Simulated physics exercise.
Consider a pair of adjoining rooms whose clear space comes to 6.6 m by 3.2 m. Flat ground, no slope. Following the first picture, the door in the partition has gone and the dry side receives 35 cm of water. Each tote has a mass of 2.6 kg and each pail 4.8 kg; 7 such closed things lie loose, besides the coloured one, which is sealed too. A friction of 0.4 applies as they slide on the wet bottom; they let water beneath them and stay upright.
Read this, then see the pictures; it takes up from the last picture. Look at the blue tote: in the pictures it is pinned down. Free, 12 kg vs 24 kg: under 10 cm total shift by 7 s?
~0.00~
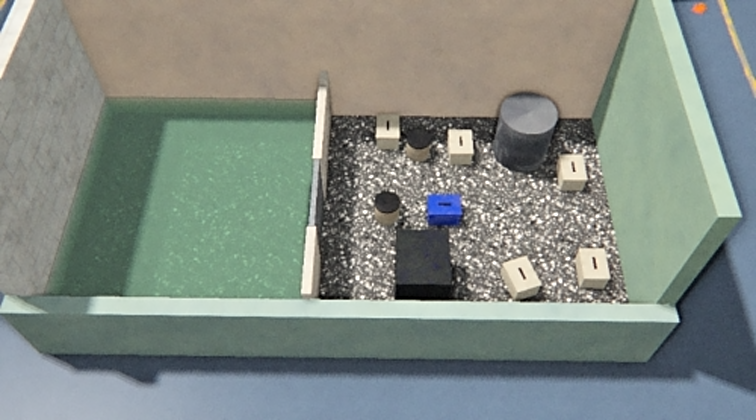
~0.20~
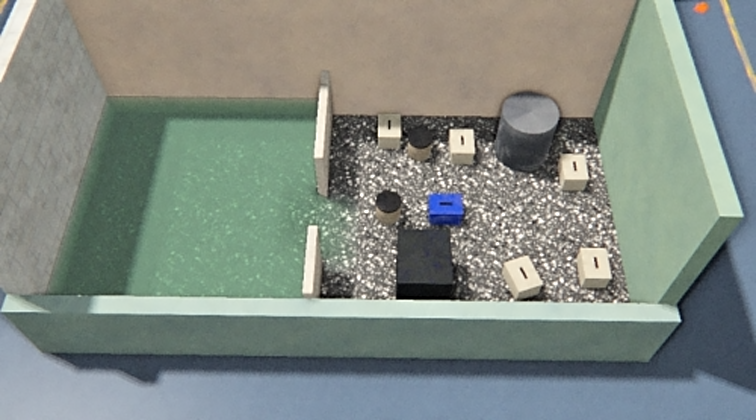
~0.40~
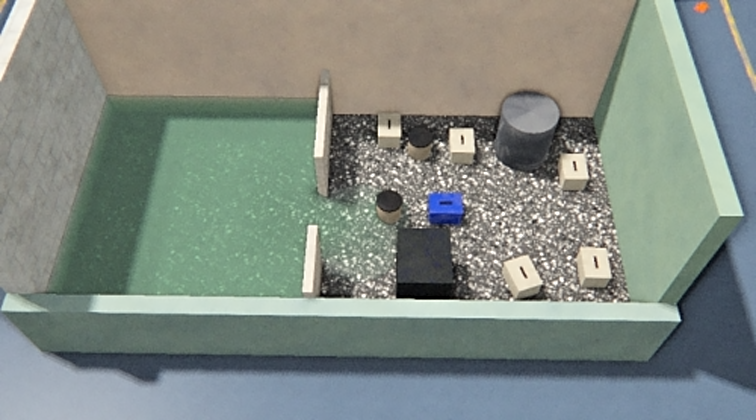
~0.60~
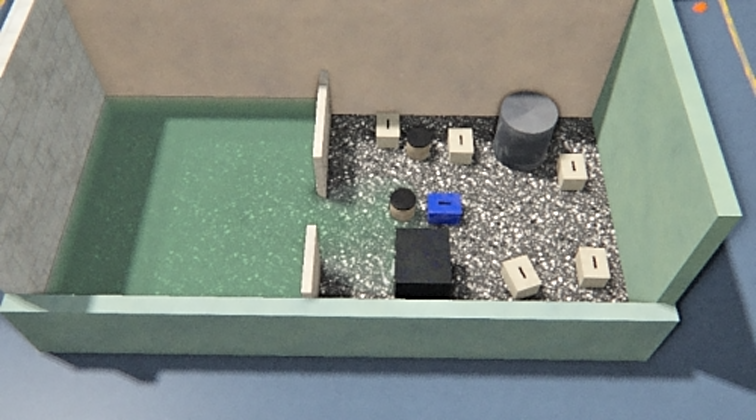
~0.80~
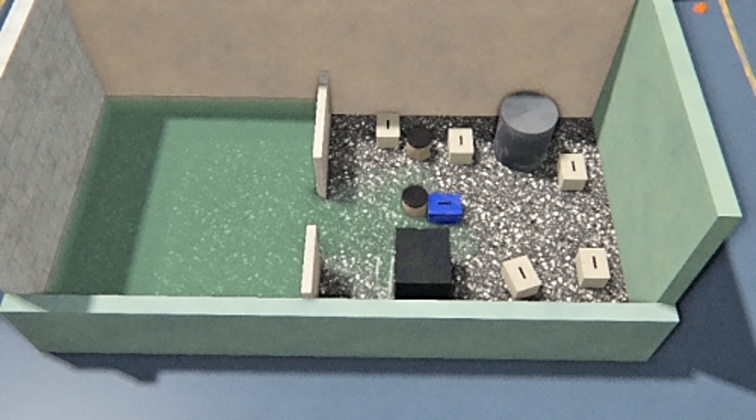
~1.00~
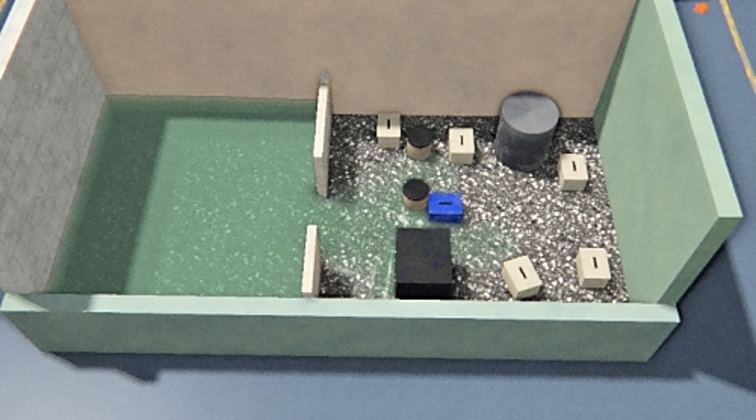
Requirement met by neither pick.
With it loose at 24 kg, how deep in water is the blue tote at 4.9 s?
Around 7 cm.
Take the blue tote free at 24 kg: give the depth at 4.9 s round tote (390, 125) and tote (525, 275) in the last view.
5 and 10 cm.
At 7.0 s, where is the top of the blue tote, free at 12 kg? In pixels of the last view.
Pixel estimate: Near (589, 184).
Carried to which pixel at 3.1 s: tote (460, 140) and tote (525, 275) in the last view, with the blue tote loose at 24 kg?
Estimated pixels: (496, 111) and (594, 303).
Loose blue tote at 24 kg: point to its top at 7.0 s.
Position estimate: Around (504, 177).
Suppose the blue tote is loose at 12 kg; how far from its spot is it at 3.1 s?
Close to 150 centimetres.
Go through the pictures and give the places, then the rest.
The first picture shows the blue tote at (445, 205), on the bottom; water covers 9.3 m2; 0 of 8 have shifted.
The second picture shows the blue tote at (446, 204), on the bottom; 9.8 m2 under water; 0 of 8 have shifted.
The third picture shows the blue tote at (446, 203), on the bottom; 10.4 m2 under water; 0 of 8 have shifted.
The fourth picture shows the blue tote at (445, 204) rests on the ground; 10.9 m2 under water; 1 of 8 have shifted.
The fifth picture shows the blue tote at (445, 204) rests on the ground; water covers 11.5 m2; 1 of 8 have shifted.
The sixth picture shows the blue tote at (445, 204), on the bottom; 12.2 m2 under water; 1 of 8 have shifted.
After 1.4 s the blue tote would be 28 cm from its start with 12 kg and 3 cm from its start with 24 kg; 8 cm of water round it then.
After 3.1 s the blue tote would be 172 cm from its start with 12 kg and 42 cm from its start with 24 kg; 7 cm of water round it then.
After 4.9 s the blue tote would be 194 cm from its start with 12 kg and 72 cm from its start with 24 kg; 7 cm of water round it then.
After 7.0 s the blue tote would be 180 cm from its start with 12 kg and 86 cm from its start with 24 kg; 16 cm of water round it then.
